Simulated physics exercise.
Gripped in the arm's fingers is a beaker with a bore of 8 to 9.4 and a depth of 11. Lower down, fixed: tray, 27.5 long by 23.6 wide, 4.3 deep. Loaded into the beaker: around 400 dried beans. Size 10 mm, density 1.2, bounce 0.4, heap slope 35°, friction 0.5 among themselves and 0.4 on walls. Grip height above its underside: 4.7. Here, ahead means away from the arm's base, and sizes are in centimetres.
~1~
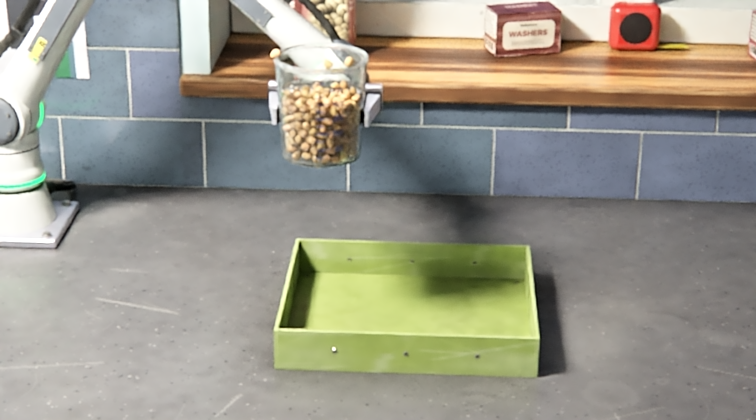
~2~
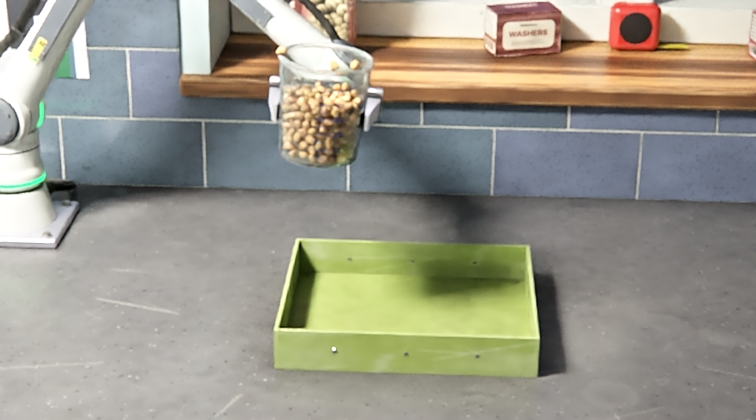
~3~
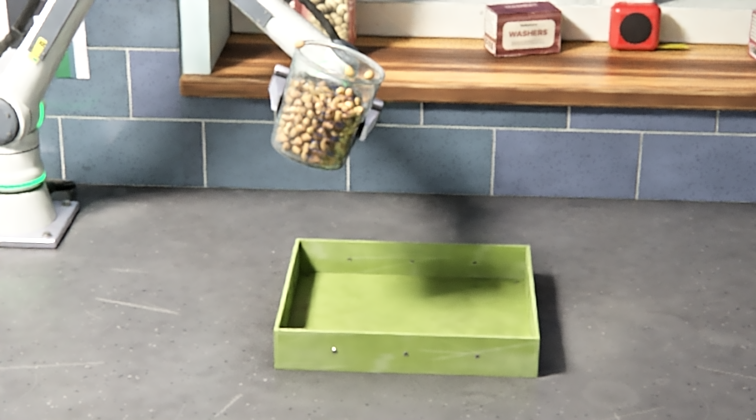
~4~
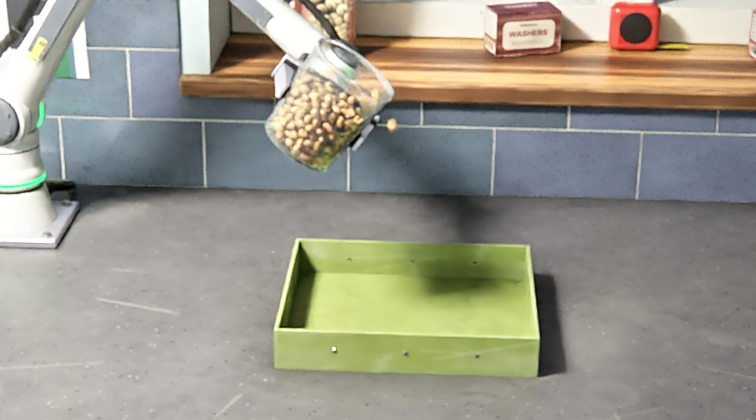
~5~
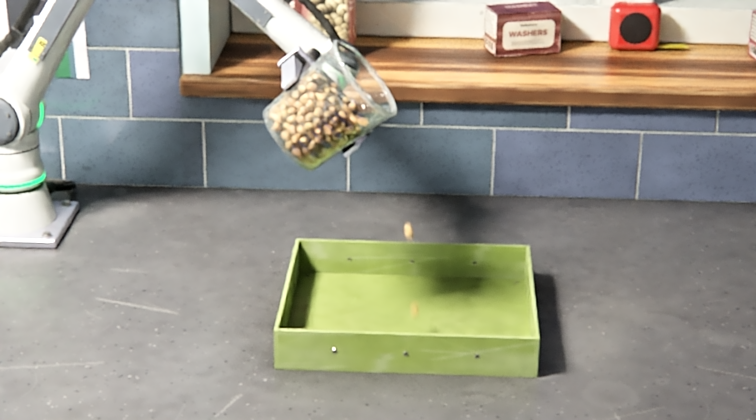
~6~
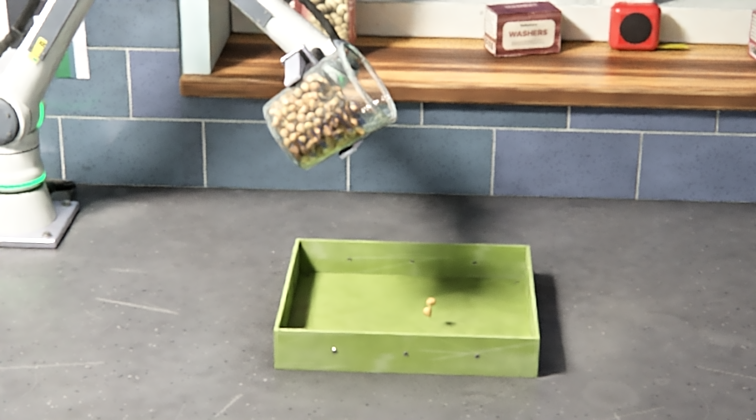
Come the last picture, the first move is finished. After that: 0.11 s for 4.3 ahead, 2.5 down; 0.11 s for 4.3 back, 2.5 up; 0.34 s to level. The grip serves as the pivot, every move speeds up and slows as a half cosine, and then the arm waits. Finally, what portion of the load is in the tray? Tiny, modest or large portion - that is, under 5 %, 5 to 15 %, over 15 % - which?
A tiny portion.
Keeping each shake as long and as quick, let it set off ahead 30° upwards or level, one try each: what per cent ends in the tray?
First try some 25 %, second try some 10 %.
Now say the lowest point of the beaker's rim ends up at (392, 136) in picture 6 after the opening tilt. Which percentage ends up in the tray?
It comes out near 10 percent.
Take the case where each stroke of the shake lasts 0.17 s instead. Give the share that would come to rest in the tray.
0 %.
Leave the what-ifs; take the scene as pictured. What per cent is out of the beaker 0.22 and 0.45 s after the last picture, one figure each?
Taking the two times in order, I'd say 0 and then 0 per cent.
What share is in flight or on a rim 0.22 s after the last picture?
About 1 per cent.
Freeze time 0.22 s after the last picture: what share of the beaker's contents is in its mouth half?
Share in the mouth half: About 35 %.
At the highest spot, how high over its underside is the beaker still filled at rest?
10.0 cm.
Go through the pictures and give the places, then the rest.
The first picture shows the beaker middle at (321, 107), level; upper third of the load around (321, 102), from x 275 to 355, top at y 55; 397 in the beaker.
The second picture shows the beaker middle at (322, 107), tilted 5° forward; upper third of the load around (320, 101), from x 280 to 360, top at y 50.
The third picture shows the beaker middle at (324, 108), tilted 19° forward; upper third of the load around (318, 101), from x 280 to 370, top at y 45.
The fourth picture shows the beaker middle at (326, 109), tilted 35° forward; upper third of the load around (316, 100), from x 275 to 395, top at y 70; 395 in the beaker, 2 in flight or on a rim.
The fifth picture shows the beaker middle at (327, 110), tilted 49° forward; upper third of the load around (314, 99), from x 275 to 415, top at y 75; 395 in the beaker, 1 in the tray, 1 in flight or on a rim.
The sixth picture shows the beaker middle at (327, 110), tilted 54° forward; upper third of the load around (315, 99), from x 275 to 430, top at y 75; 395 in the beaker, 2 in the tray.
Then, 0.22 s on, tilted 54° forward, highest piece 28 above the table; 393 in the beaker, 2 in the tray, 2 in flight or on a rim.
Then, 0.45 s on, tilted 13° forward, highest piece 30 above the table; 390 in the beaker, 7 in the tray.
Then, 0.76 s on, level, highest piece 30 above the table; 390 in the beaker, 7 in the tray.
Then, 1.81 s on, level, highest piece 30 above the table; 390 in the beaker, 7 in the tray.
In the end, 390 in the beaker, 7 in the tray. That is 2 % in the tray.
